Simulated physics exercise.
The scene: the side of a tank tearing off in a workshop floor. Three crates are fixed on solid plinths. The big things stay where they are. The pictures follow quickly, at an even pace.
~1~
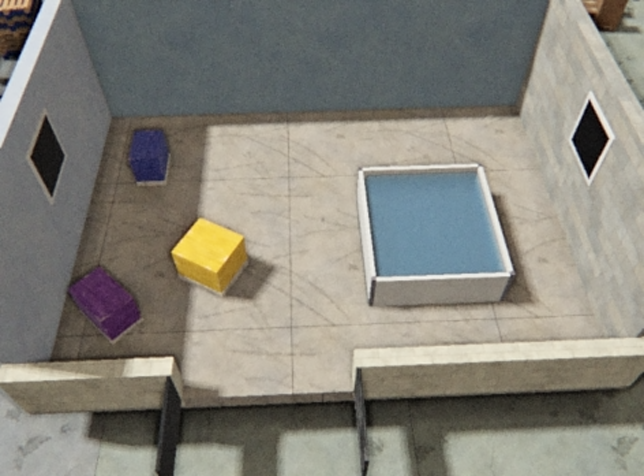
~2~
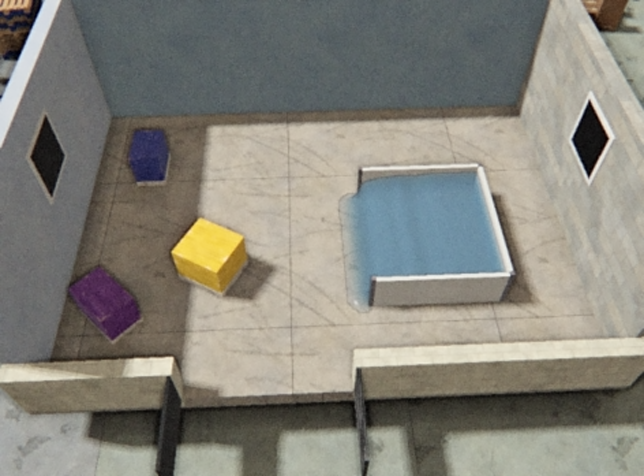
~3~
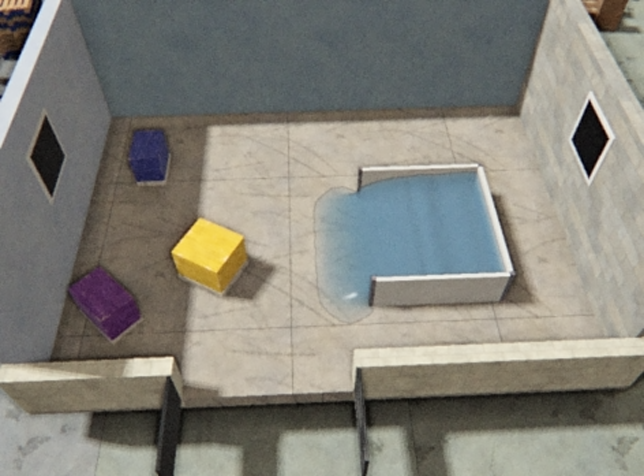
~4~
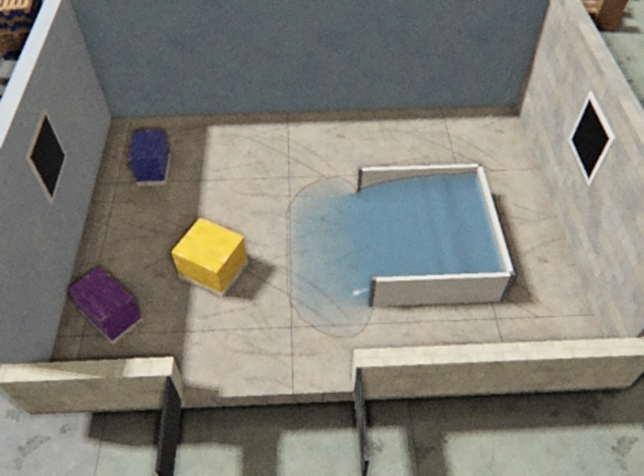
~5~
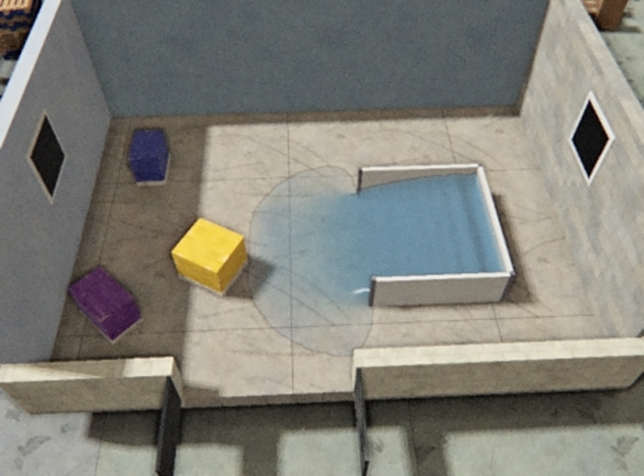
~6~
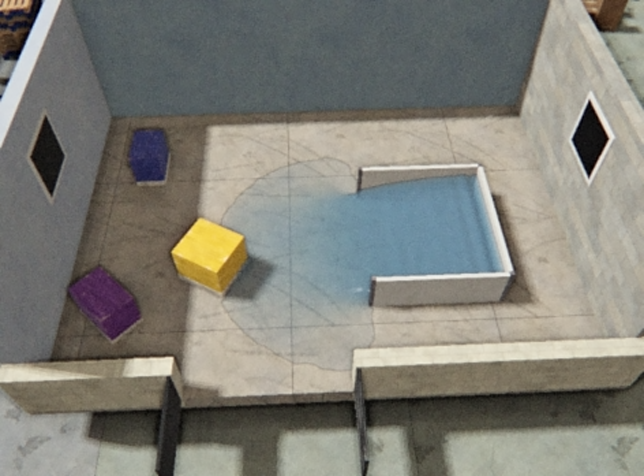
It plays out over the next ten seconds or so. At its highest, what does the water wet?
The purple crate gets wet; the yellow crate gets wet; the blue crate gets wet.
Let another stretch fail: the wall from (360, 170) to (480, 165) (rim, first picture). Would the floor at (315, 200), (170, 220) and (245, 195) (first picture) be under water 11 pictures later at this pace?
In that order: Not flooded, clear, dry.
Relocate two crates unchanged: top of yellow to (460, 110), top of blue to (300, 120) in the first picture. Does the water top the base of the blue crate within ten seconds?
My reading: Blue crate gets wet.
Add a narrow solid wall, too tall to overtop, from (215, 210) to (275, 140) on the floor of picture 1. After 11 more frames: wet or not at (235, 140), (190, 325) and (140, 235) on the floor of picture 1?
In turn: Dry, awash, wet.
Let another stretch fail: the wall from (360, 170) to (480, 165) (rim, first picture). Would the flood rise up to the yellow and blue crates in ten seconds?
In short: The yellow crate is safe, the blue crate gets wet.
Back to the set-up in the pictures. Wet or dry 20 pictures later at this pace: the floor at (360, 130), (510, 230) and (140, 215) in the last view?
In that order: No water, free of water, flooded.
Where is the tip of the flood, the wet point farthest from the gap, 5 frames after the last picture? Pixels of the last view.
Near (97, 223).
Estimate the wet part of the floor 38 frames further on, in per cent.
Roughly 65 per cent.
A moment on, water covers 35 % of the floor; the purple crate water round its plinth, the yellow crate water round its plinth, the blue crate water round its plinth.
Next, water covers 50 % of the floor; the purple crate water round its plinth, the yellow crate water round its plinth, the blue crate water round its plinth.
Then, water covers 55 % of the floor; the purple crate water round its plinth, the yellow crate water round its plinth, the blue crate water round its plinth.
Later, water covers 65 % of the floor; the purple crate water round its plinth, the yellow crate water round its plinth, the blue crate water round its plinth.
In the end, water covers 90 % of the floor; the purple crate was topped, the yellow crate was topped, the blue crate was topped.
